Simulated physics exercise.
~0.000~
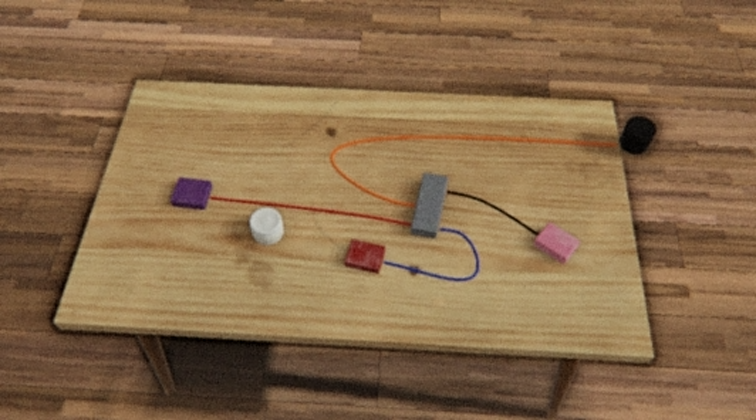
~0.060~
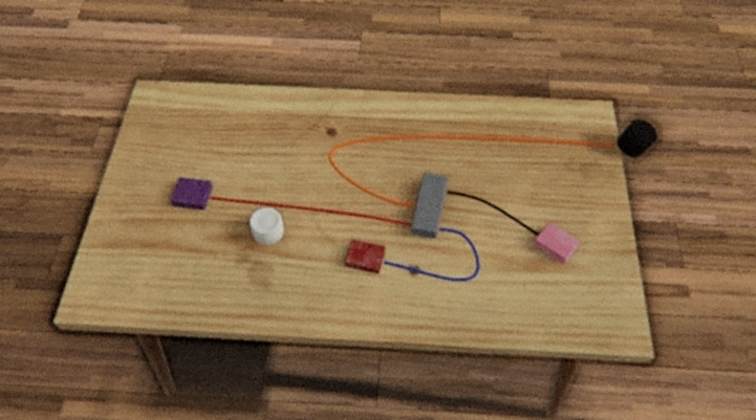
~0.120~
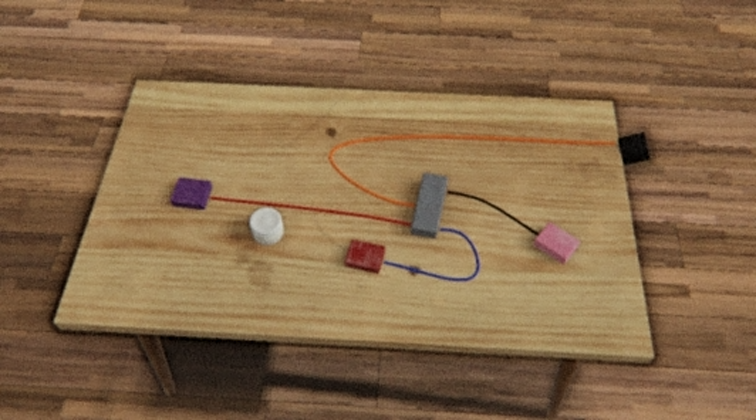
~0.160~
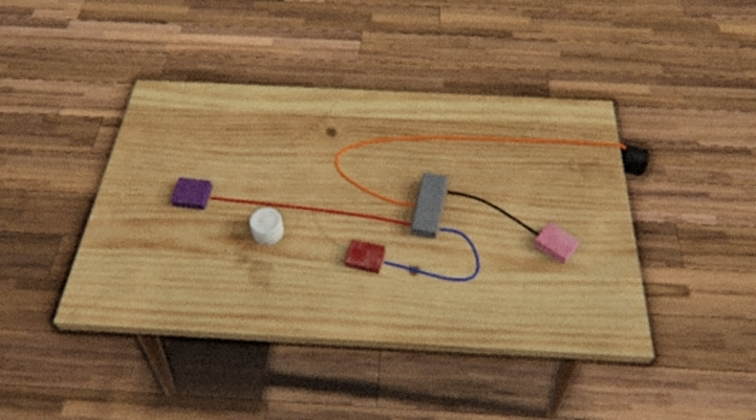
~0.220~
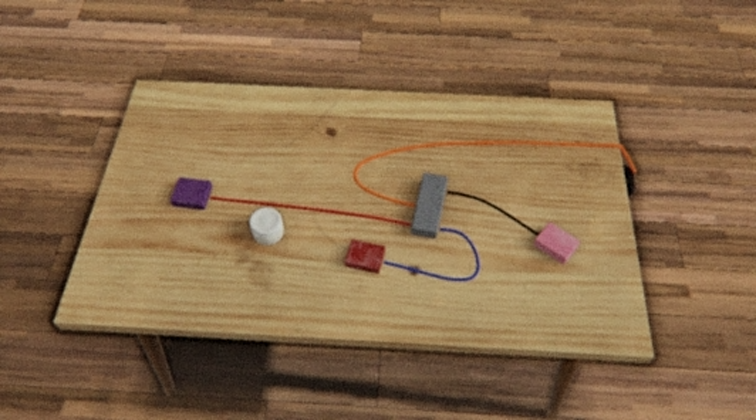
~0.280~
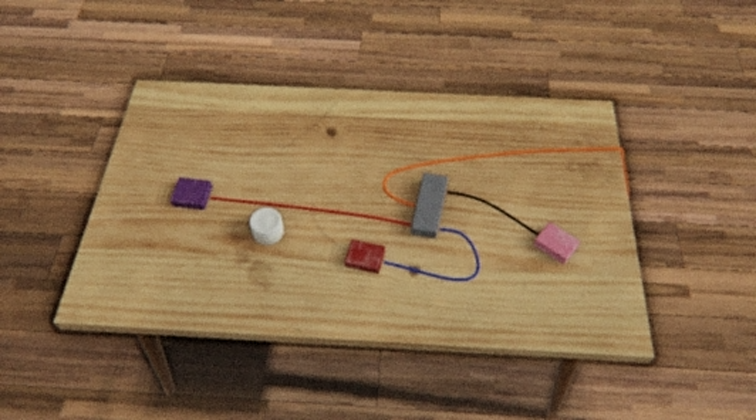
In the video, thin cables link a grey strip to several small objects on a wooden table; a black object beyond the right edge drops out of view below the tabletop, pulling the orange cable's loop rightward across the surface.
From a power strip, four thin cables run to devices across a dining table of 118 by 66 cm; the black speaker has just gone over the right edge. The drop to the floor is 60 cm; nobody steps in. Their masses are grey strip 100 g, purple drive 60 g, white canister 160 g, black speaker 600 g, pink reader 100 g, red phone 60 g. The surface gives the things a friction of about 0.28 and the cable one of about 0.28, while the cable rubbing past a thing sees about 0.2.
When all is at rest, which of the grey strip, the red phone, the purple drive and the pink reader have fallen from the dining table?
Once everything settles, the grey strip is still up there, the red phone is still up there, the purple drive is still up there, and the pink reader is still up there.
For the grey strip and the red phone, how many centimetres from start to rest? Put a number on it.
First some 8 cm, second some 3 cm.
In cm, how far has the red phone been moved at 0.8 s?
Pretty much 3 cm, give or take.
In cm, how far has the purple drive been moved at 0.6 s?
Some 34 cm.
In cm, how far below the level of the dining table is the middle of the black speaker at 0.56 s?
Roughly 55 centimetres.
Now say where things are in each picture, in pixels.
In the first frame, grey strip (430, 201); red phone (365, 254); purple drive (191, 190); pink reader (558, 240); orange cable runs through (380, 197) (338, 149) (418, 137) (493, 139) (575, 143).
In the second frame, black speaker (641, 130); orange cable runs through (380, 197) (415, 137) (572, 143).
In the third frame, black speaker (634, 149); orange cable runs through (380, 197) (415, 137) (573, 142).
In the fourth frame, black speaker (630, 160); orange cable runs through (380, 197) (427, 138) (585, 143).
In the fifth frame, black speaker (620, 182); orange cable runs through (380, 196) (469, 143) (623, 150).
In the sixth frame, grey strip (430, 201); red phone (365, 254); purple drive (191, 190); pink reader (558, 240); orange cable runs through (385, 190) (451, 160) (532, 152) (608, 149).
After 0.6 s, the strip's end of the orange cable at (467, 200); purple drive 34 cm off its start, grey strip 6 cm off its start, pink reader 1 cm off its start.
After 0.8 s, the strip's end of the orange cable at (481, 205); purple drive 53 cm off its start, grey strip 8 cm off its start, red phone 3 cm off its start.
After 1.1 s, the strip's end of the orange cable at (481, 205); purple drive 53 cm off its start at (431, 202), grey strip 8 cm off its start at (467, 196), red phone 3 cm off its start at (374, 243).
After 1.4 s, the strip's end of the orange cable at (481, 205); purple drive 53 cm off its start, grey strip 8 cm off its start, red phone 3 cm off its start.
After 2.6 s, the strip's end of the orange cable at (481, 205); purple drive 53 cm off its start at (431, 202), grey strip 8 cm off its start at (467, 196), red phone 3 cm off its start at (374, 243), pink reader 1 cm off its start at (553, 242).
